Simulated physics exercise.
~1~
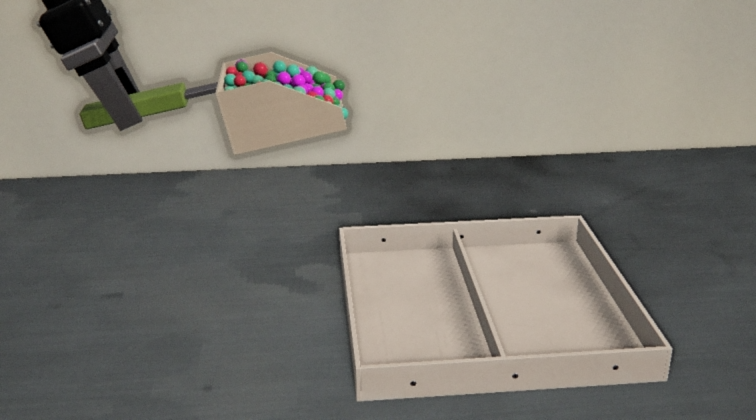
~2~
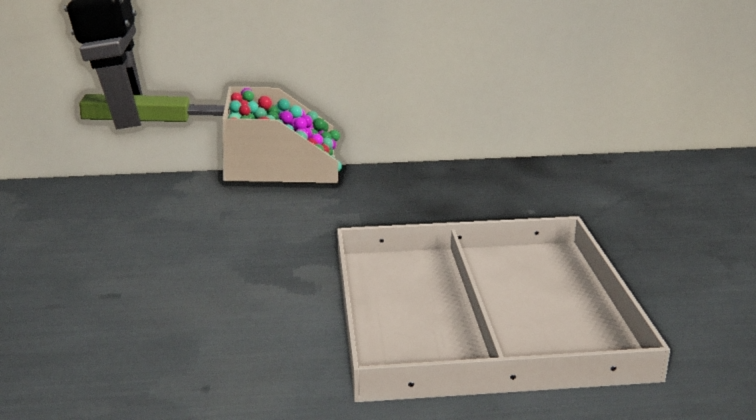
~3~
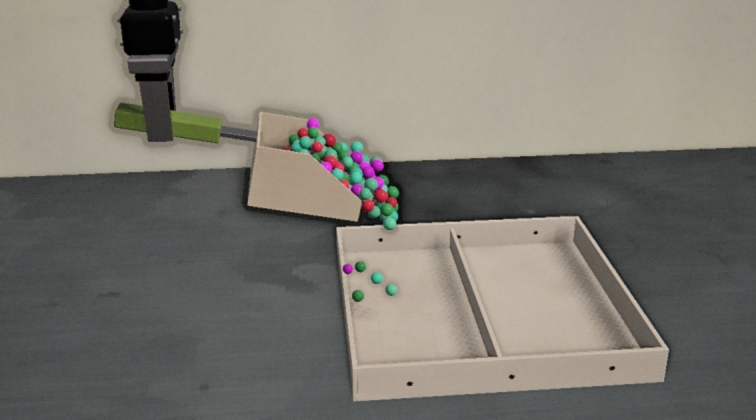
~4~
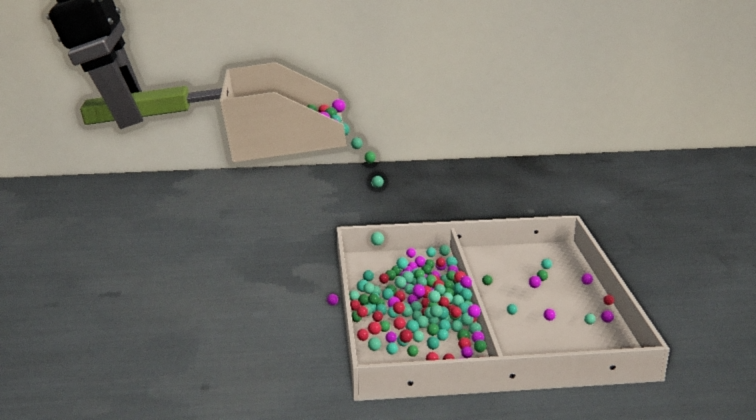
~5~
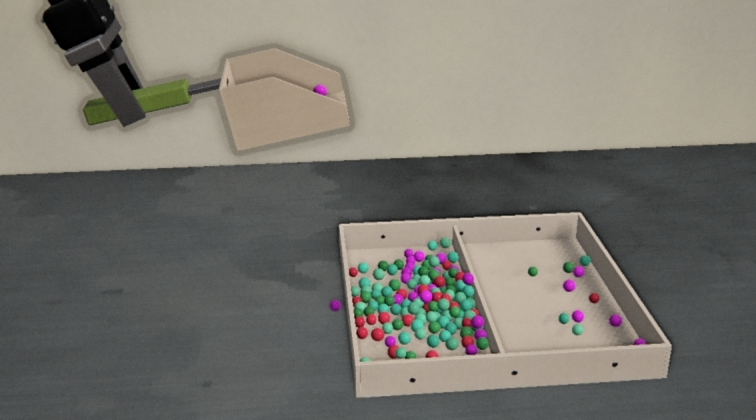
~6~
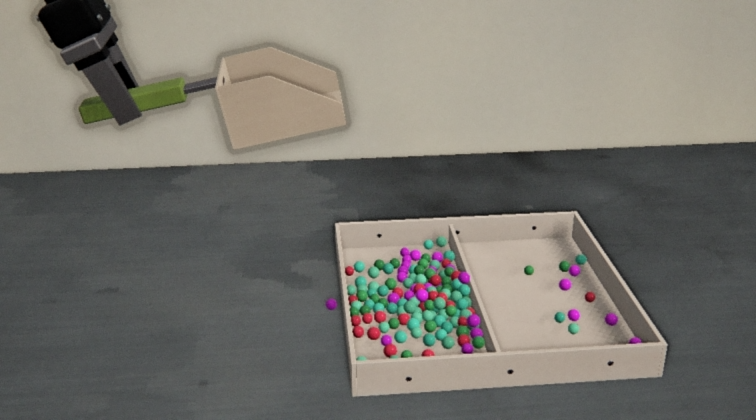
Above a dark tabletop, a robot arm lowers and tips a scoop, spilling colourful balls mostly into a divided tray's left side.
